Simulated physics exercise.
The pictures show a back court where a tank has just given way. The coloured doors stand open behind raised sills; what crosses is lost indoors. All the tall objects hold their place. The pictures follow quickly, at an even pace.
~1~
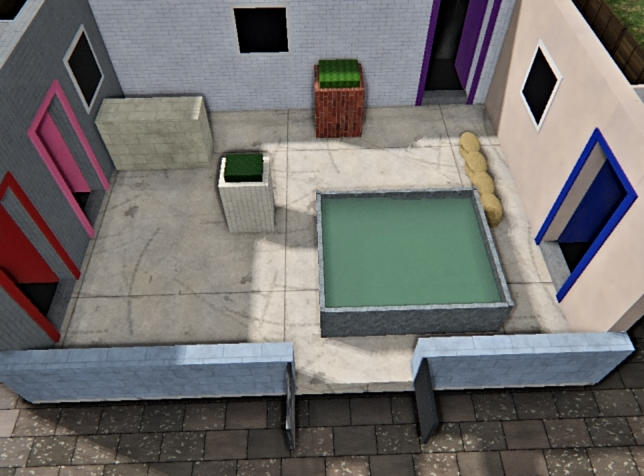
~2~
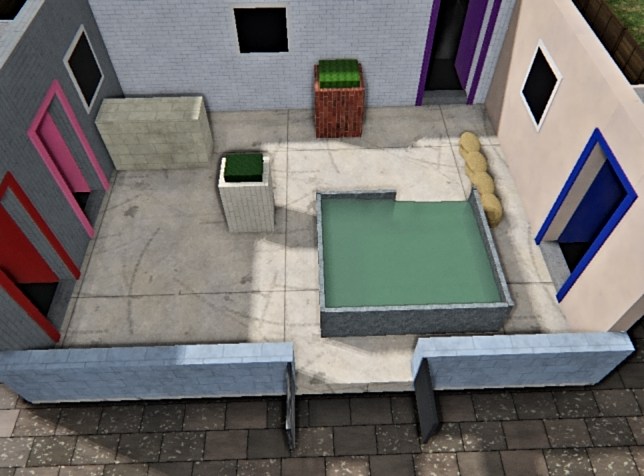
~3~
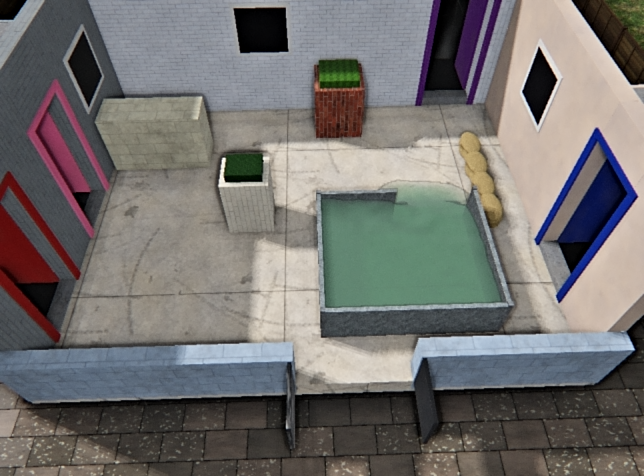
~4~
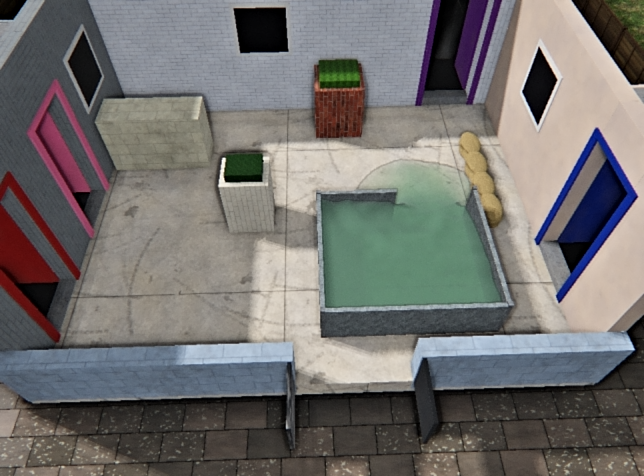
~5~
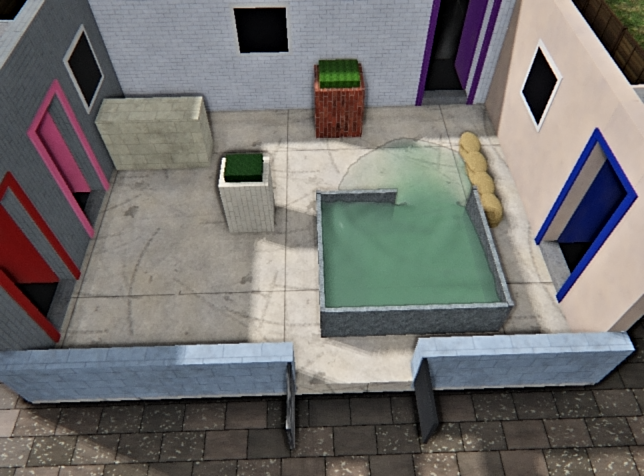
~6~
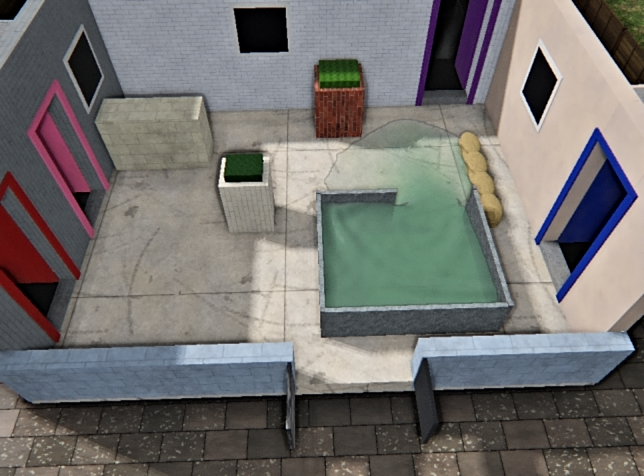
Green water sits still in a grey-walled tank in a back court until a section of the tank's far wall disappears. The water pours out through the gap and spreads across the pale paving in a widening, thinning sheet, reaching around the tan rounded objects at right while the planters stay in place.
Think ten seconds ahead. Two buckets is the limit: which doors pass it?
In the end: The purple door takes more than that; the red door stays under that; the blue door stays under that; the pink door takes more than that.
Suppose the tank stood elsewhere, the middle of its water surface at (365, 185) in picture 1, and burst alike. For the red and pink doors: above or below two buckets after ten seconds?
Then: Red door lets more in, pink door keeps below it.
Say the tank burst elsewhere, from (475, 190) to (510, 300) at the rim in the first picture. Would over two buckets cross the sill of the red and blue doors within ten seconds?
Then: Red is over; blue passes that mark.
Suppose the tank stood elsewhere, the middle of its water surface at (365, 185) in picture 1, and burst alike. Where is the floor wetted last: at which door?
Last comes the red door.
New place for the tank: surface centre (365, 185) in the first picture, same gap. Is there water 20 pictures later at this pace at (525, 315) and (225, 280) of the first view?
As listed: Flooded, dry.
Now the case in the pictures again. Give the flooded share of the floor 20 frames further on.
About 45 per cent.
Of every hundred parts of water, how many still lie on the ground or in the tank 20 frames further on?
Near 94 in a hundred.
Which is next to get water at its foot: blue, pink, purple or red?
It is the purple door.
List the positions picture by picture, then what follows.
In the first picture, still water in the water tank at (405, 247).
In the second picture, water pours out on the water tank's far side and has run to a hidden place.
In the third picture, the front is at (385, 190), out from the gap on the water tank's far side.
In the fourth picture, the front is at (394, 165), out from the gap on the water tank's far side.
In the fifth picture, water pours out on the water tank's far side and has run to (403, 142).
In the sixth picture, water pours out on the water tank's far side and has run to (415, 122).
A moment on, water covers 20 % of the floor; the purple door under two buckets in, the red door not reached, the blue door not reached, the pink door not reached.
Next, water covers 25 % of the floor; the purple door over two buckets in, the red door not reached, the blue door not reached, the pink door not reached.
Then, water covers 45 % of the floor; the purple door far over two buckets in, the red door not reached, the blue door not reached, the pink door not reached.
Later, water covers 75 % of the floor; the purple door far over two buckets in, the red door wet at the sill, nothing in, the blue door wet at the sill, nothing in, the pink door under two buckets in.
In the end, water covers 90 % of the floor; the purple door far over two buckets in, the red door under two buckets in, the blue door wet at the sill, nothing in, the pink door over two buckets in.
